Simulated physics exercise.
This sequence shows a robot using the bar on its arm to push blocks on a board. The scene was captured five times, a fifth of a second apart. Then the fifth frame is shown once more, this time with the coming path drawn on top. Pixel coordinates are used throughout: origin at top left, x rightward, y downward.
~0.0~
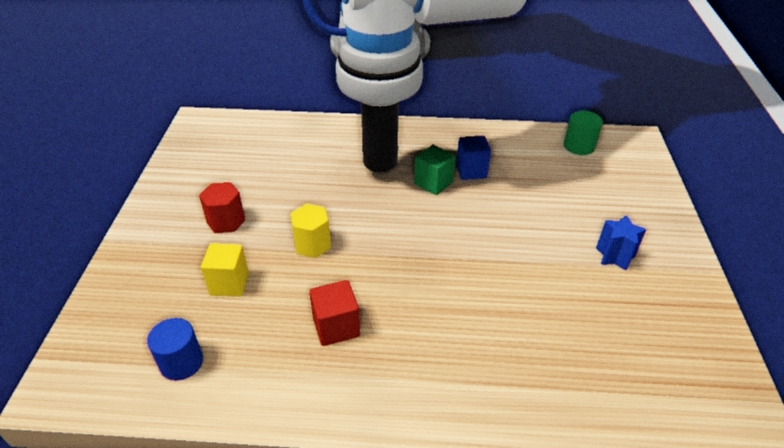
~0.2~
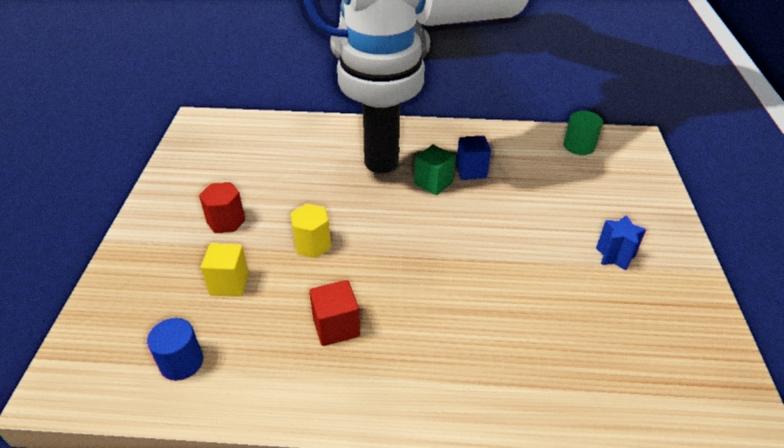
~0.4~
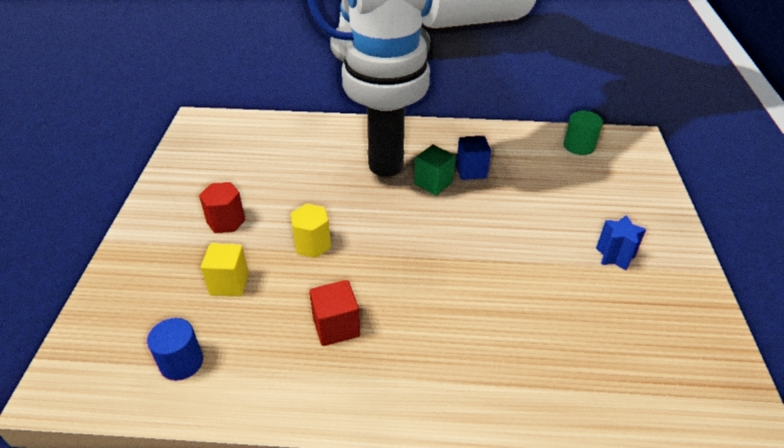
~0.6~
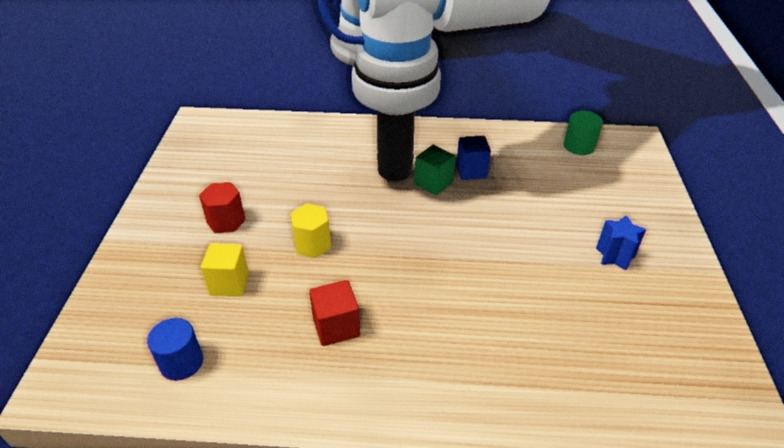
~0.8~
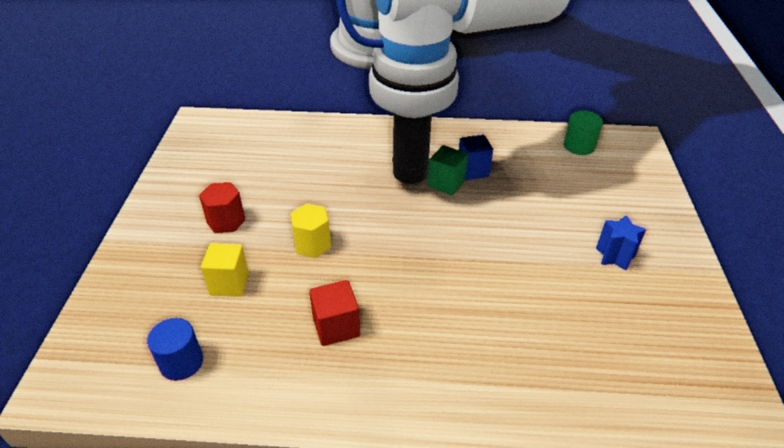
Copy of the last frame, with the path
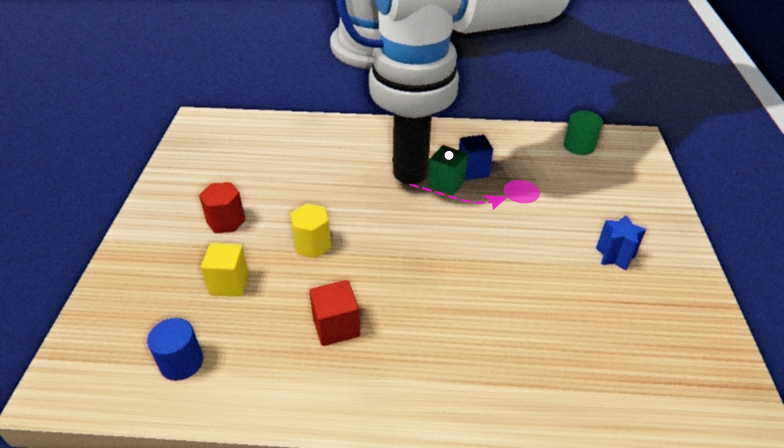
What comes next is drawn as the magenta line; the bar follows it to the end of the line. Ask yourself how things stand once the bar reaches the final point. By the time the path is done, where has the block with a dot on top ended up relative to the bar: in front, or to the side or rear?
Ahead.
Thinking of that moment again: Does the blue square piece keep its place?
No, that is not how it ends up.
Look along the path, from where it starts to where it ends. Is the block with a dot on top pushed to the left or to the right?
That block drifts left.
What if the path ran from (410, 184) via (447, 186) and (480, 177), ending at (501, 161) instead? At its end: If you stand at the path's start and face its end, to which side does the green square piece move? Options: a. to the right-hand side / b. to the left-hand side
Correct choice: A.
The line goes from (410, 184) by way of (447, 196) and (487, 202) to (522, 191); the dot is on the green square piece.
What follows on the original path. One third of the way, bar at (450, 186); green square piece at (483, 160), turned 35° anticlockwise; blue square piece at (486, 140), turned 50° anticlockwise.
Two thirds of the way, bar at (490, 192); green square piece at (512, 159), turned 90° anticlockwise; blue square piece at (487, 139), turned 60° anticlockwise.
At the end, bar at (524, 181); green square piece at (538, 146), turned 105° anticlockwise; blue square piece at (487, 139), turned 60° anticlockwise.
